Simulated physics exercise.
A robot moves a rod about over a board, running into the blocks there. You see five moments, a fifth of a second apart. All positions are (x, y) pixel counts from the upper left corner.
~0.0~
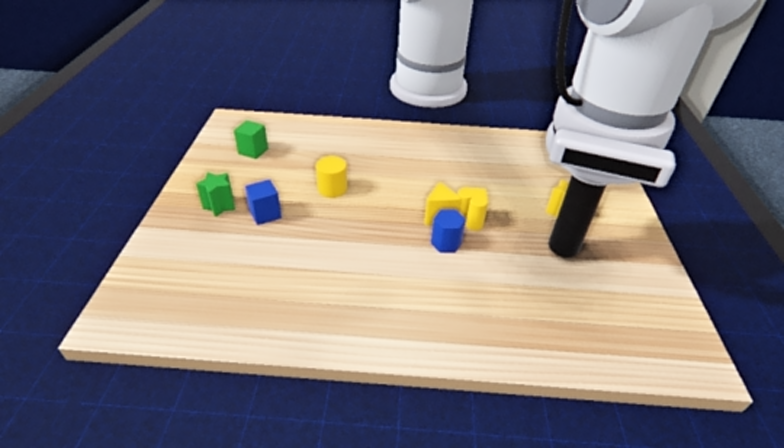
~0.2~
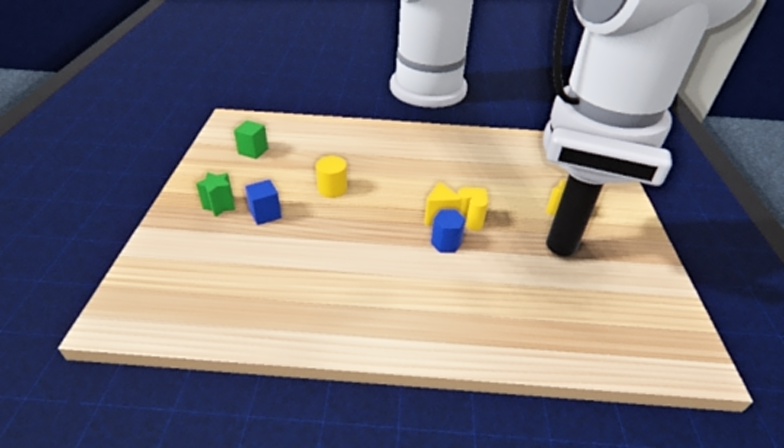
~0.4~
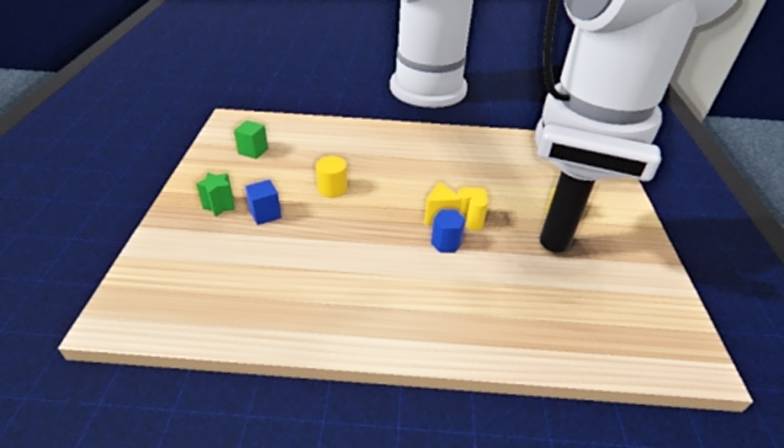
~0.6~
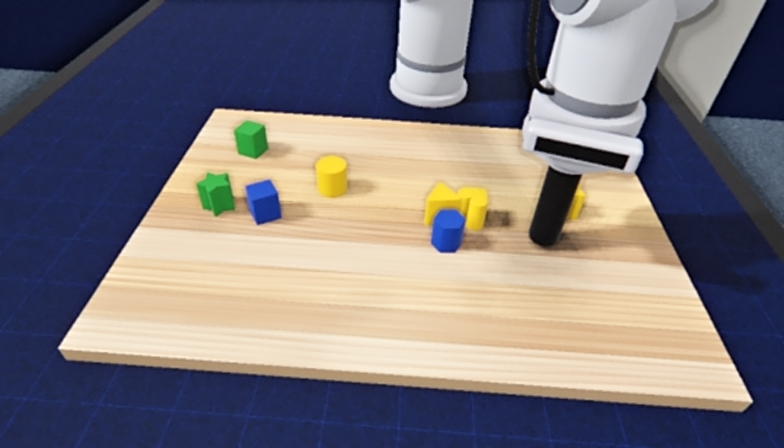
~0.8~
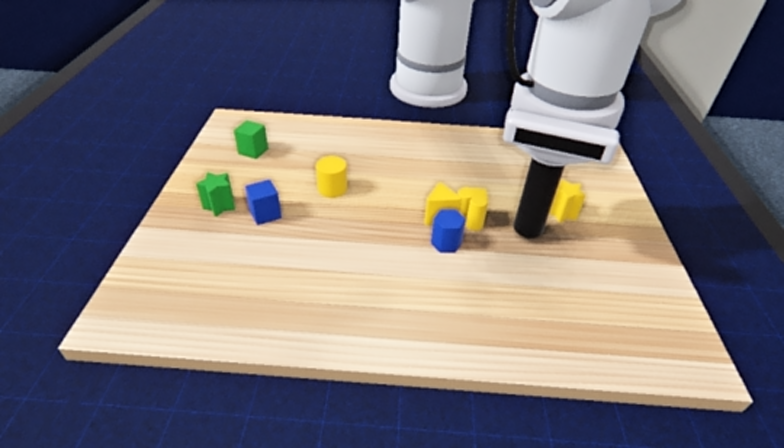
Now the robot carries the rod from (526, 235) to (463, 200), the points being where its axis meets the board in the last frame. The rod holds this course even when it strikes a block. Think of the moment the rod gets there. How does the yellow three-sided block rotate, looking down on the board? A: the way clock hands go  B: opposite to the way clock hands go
The answer is A.
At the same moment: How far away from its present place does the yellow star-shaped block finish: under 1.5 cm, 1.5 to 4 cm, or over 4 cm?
Overall it shifts less than 1.5 cm.
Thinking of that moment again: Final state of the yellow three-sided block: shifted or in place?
It will end up elsewhere.
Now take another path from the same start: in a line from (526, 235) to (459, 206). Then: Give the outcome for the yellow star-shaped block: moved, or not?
By the last moment, the yellow star-shaped block will still be in its place.
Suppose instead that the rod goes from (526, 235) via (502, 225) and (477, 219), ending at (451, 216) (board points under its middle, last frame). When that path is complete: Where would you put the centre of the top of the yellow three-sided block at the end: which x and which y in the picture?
It should be at about (410, 196).
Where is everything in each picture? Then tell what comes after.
In the first frame, rod's lower end (563, 248); yellow three-sided block (443, 193); yellow heart block (475, 195); yellow star-shaped block partly hidden.
In the second frame, rod (561, 247); blocks still.
In the third frame, rod (554, 244); blocks still.
In the fourth frame, rod (543, 238); blocks still.
In the fifth frame, rod (528, 230); yellow three-sided block (443, 193); yellow heart block (475, 195); yellow star-shaped block (570, 189).
The first path, step by step. Halfway along, rod (495, 211); nothing pushed yet.
At the end, rod (464, 194); yellow three-sided block (435, 196), turned 25° clockwise; yellow heart block (462, 192), turned 50° anticlockwise; yellow star-shaped block still.
